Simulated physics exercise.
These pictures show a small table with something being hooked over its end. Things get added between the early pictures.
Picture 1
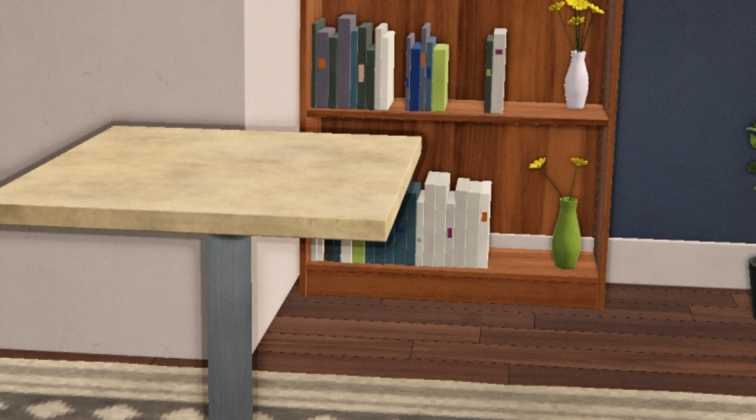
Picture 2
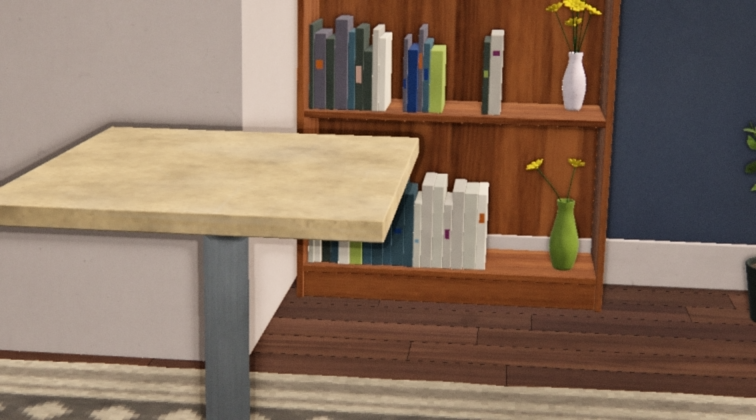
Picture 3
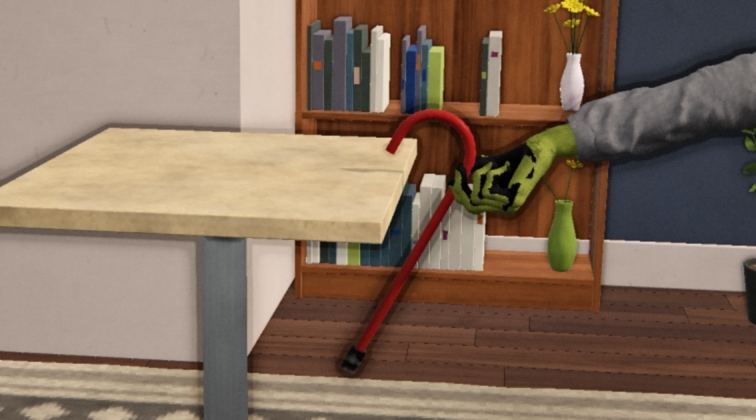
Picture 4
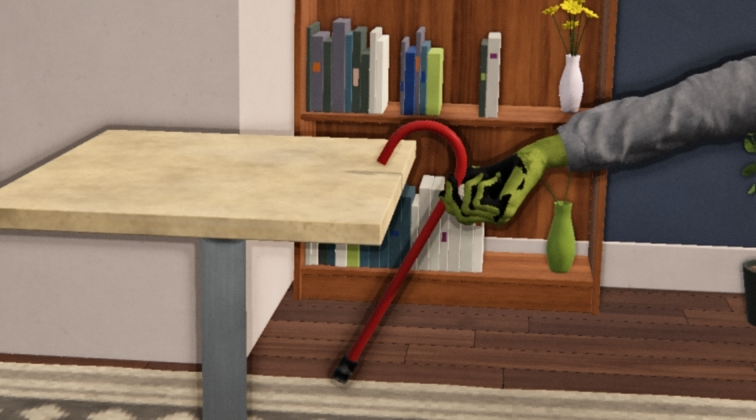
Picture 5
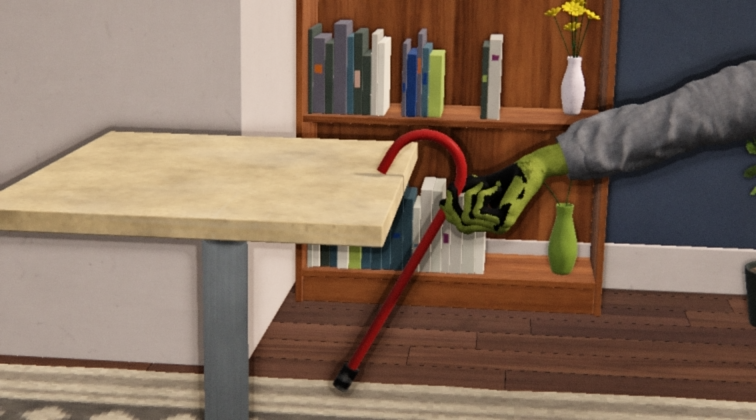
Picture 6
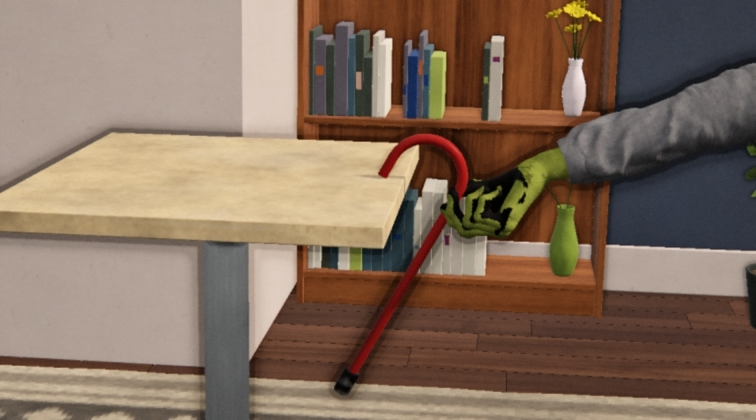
A green hand in a gray sleeve lowers a red cane's hook onto the table's edge.
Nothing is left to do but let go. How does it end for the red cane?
I bet it does not fall.
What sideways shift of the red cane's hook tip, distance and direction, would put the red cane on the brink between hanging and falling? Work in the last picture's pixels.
Around 20 pixels to the right.
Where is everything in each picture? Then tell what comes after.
Table (228, 174), in the first picture.
Table (225, 176), in the second picture.
Still on the way; red cane (384, 237); table (223, 177), in the third picture.
Still on the way; red cane (376, 247); table (222, 178), in the fourth picture.
Still on the way; red cane (377, 256); table (224, 180), in the fifth picture.
In place, still held; red cane (377, 260); table (225, 182), in the sixth picture.
Then, 0.26 s later than the last frame, red cane at rest near (378, 261).
When it is over, the red cane remains in place, near (378, 261).
